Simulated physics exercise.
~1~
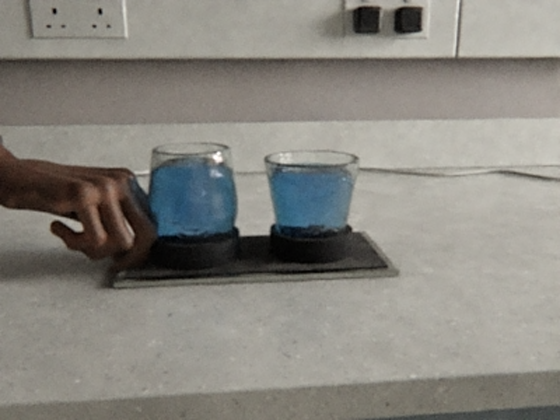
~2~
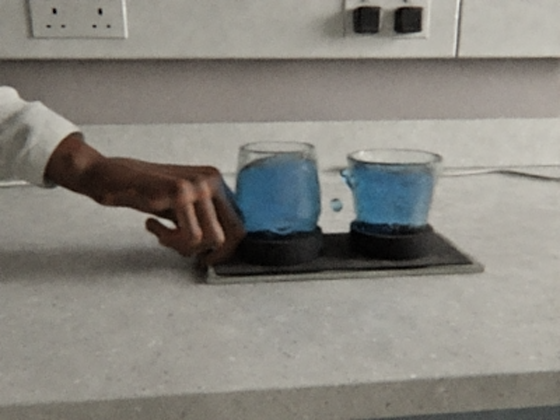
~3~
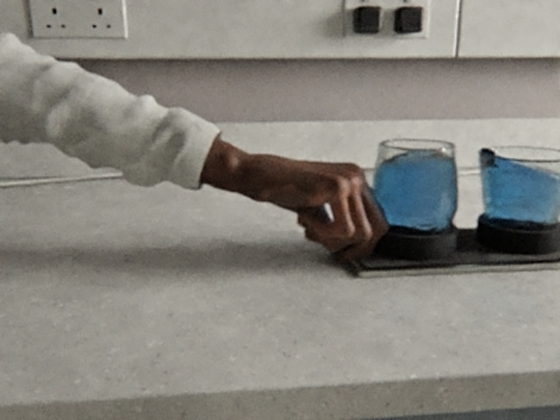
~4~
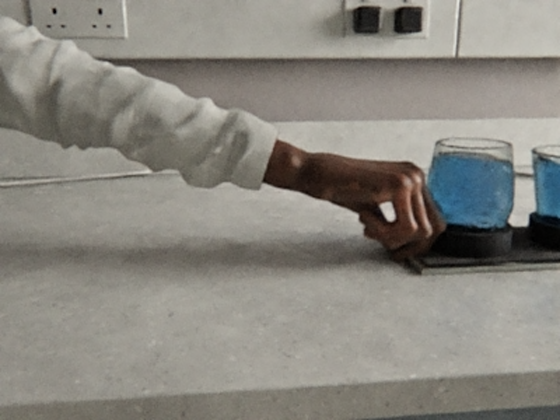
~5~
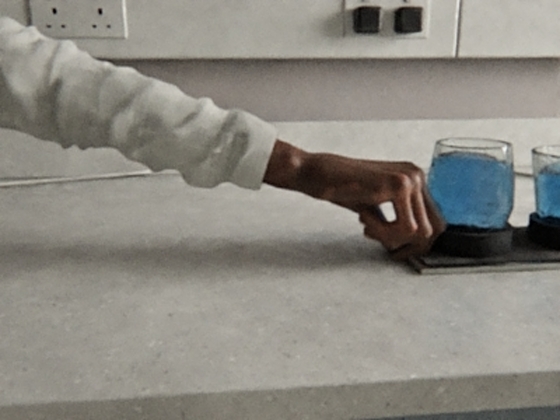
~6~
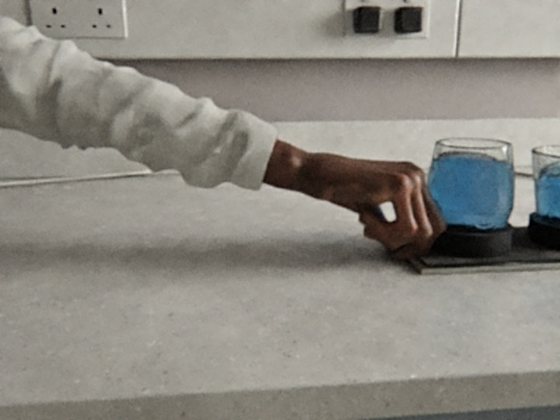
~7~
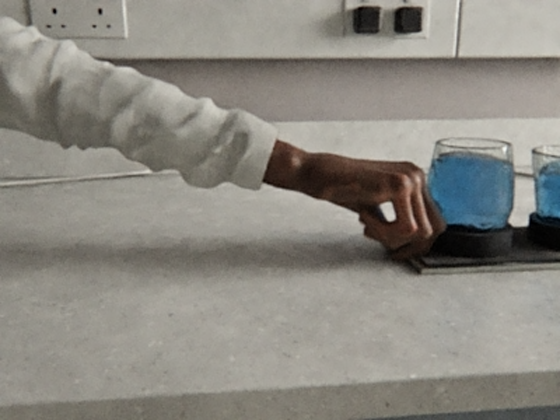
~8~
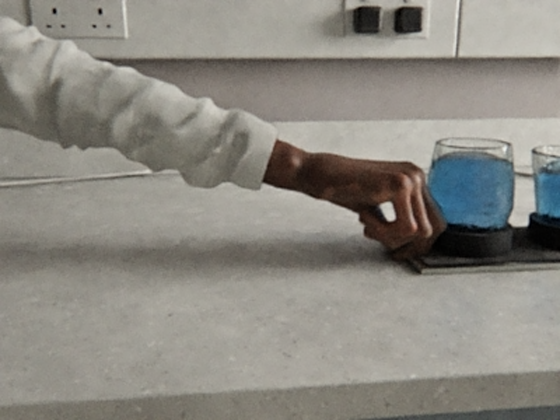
A hand slides a tray with two glasses of blue liquid right, splashing some, then stops.
